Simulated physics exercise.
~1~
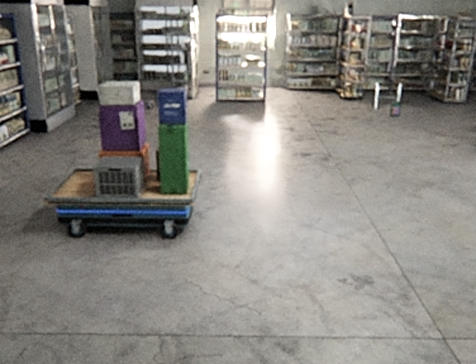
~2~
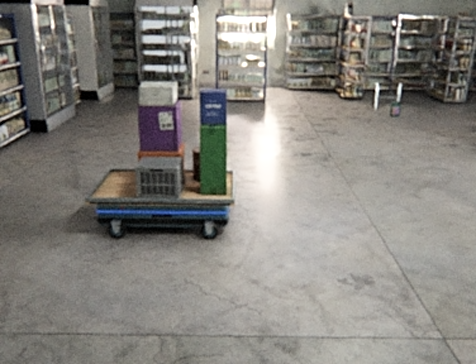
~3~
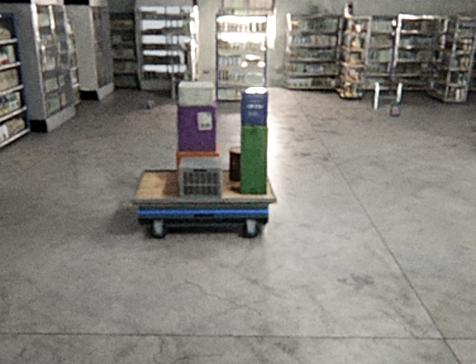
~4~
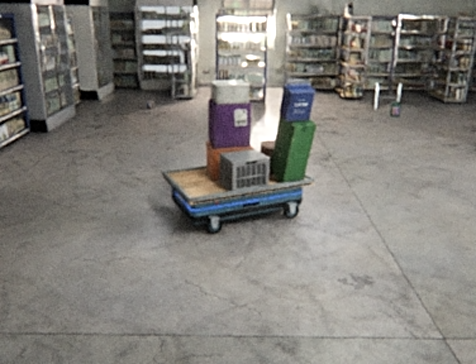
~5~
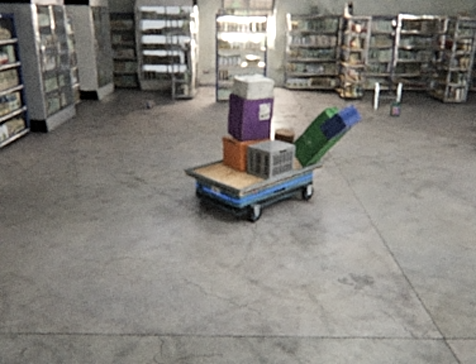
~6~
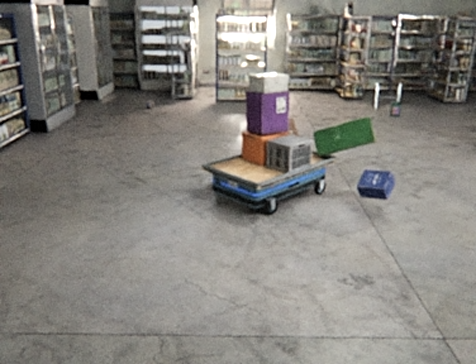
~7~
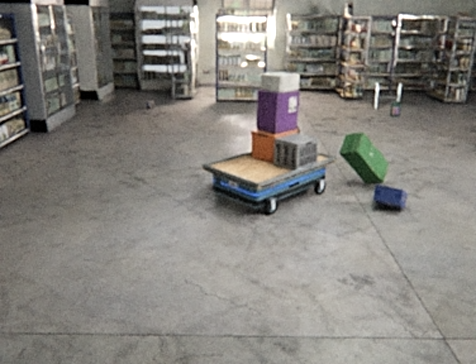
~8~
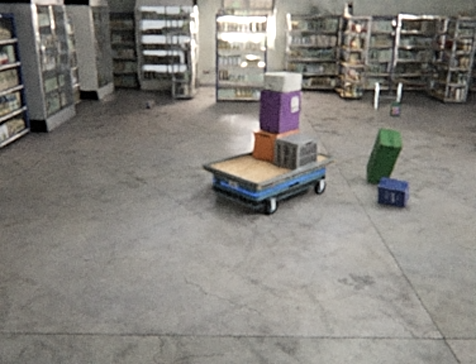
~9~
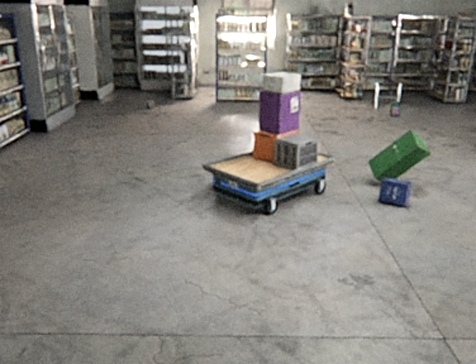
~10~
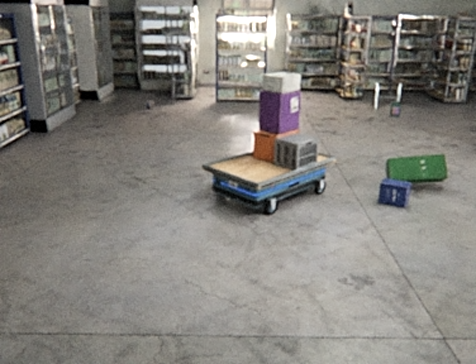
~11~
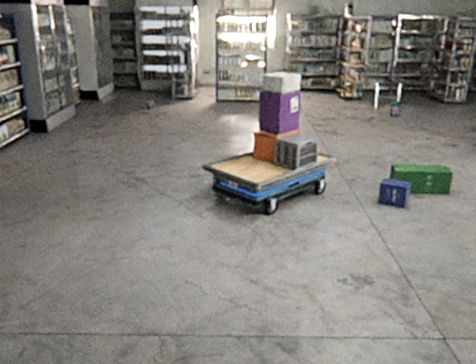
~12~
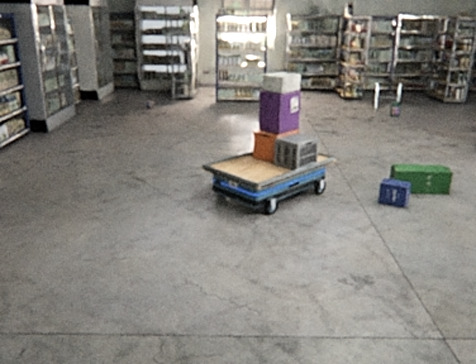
Green box and blue box toppling off a turning cart and tumbling onto the floor as the purple box stays stacked aboard.
